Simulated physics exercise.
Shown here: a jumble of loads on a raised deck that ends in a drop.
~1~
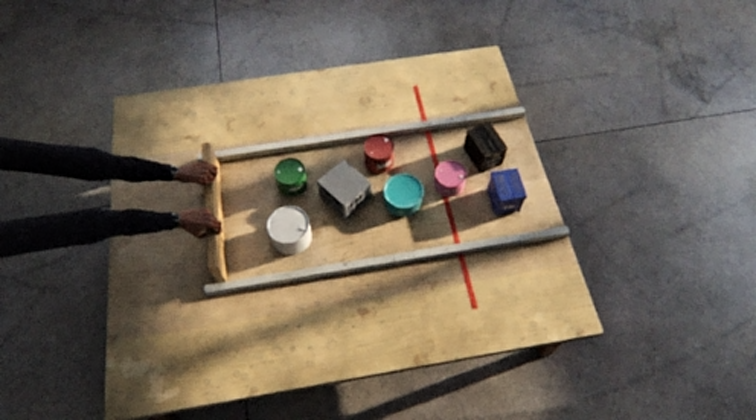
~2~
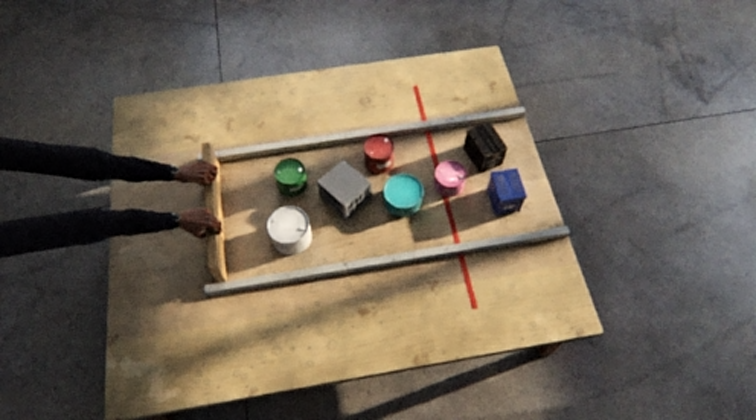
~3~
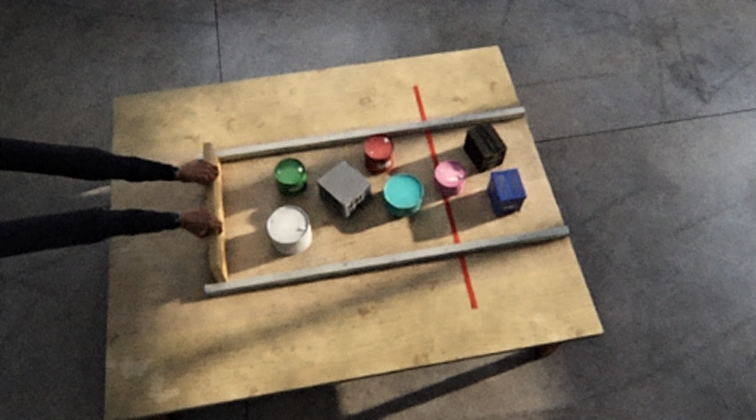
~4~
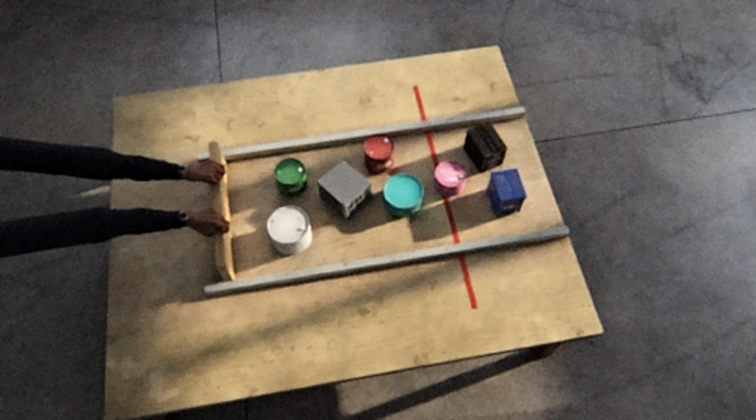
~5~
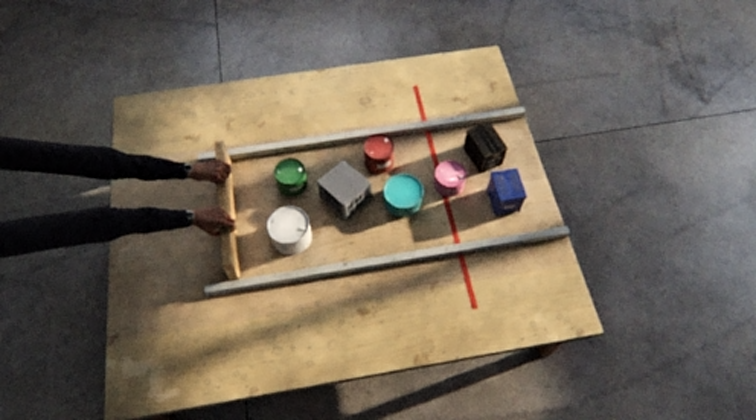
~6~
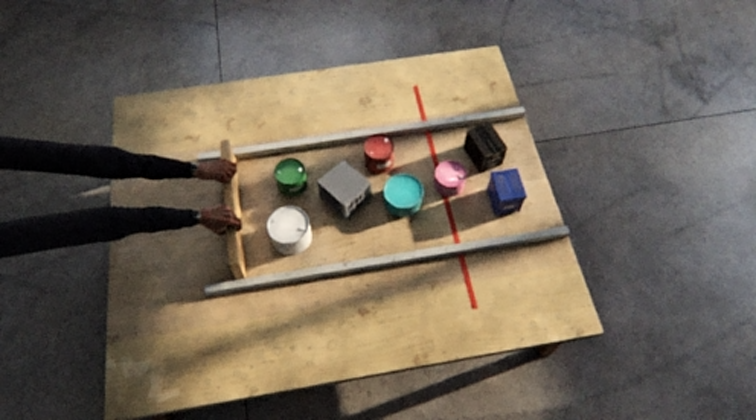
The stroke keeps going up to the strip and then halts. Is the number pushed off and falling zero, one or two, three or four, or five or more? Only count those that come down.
No fall happens.
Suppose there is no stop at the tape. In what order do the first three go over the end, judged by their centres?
Order noted: Blue tote, pink canister, turquoise pail.
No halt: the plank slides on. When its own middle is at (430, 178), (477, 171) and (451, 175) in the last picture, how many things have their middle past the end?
Taking the places in turn, the counts are 0, 2 and 0.
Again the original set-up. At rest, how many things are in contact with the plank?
That number would be 2.
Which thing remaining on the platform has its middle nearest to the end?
It's the blue tote.
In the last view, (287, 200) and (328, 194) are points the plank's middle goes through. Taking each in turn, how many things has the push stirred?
First 2, then 4.
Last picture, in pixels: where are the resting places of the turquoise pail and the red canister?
Turquoise pail: About (507, 199); red canister: About (468, 129).
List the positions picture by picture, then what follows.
The first frame shows blue tote (506, 192); black parcel (485, 147); pink canister (450, 179); plank (214, 211); tape (442, 186).
The second frame shows black parcel (485, 148); red canister (379, 154).
The third frame shows pink canister (450, 179); grey crate (345, 190).
The fourth frame shows blue tote (506, 192); plank (221, 210).
The fifth frame shows black parcel (485, 148); white canister (290, 231).
The sixth frame shows blue tote (506, 192); black parcel (485, 148); pink canister (450, 179); plank (233, 208); tape (442, 186).
A little later, none off yet; blue tote at rest near (506, 192); black parcel at rest near (485, 148); pink canister at rest near (450, 179).
When it is over, the number that fall off is zero.
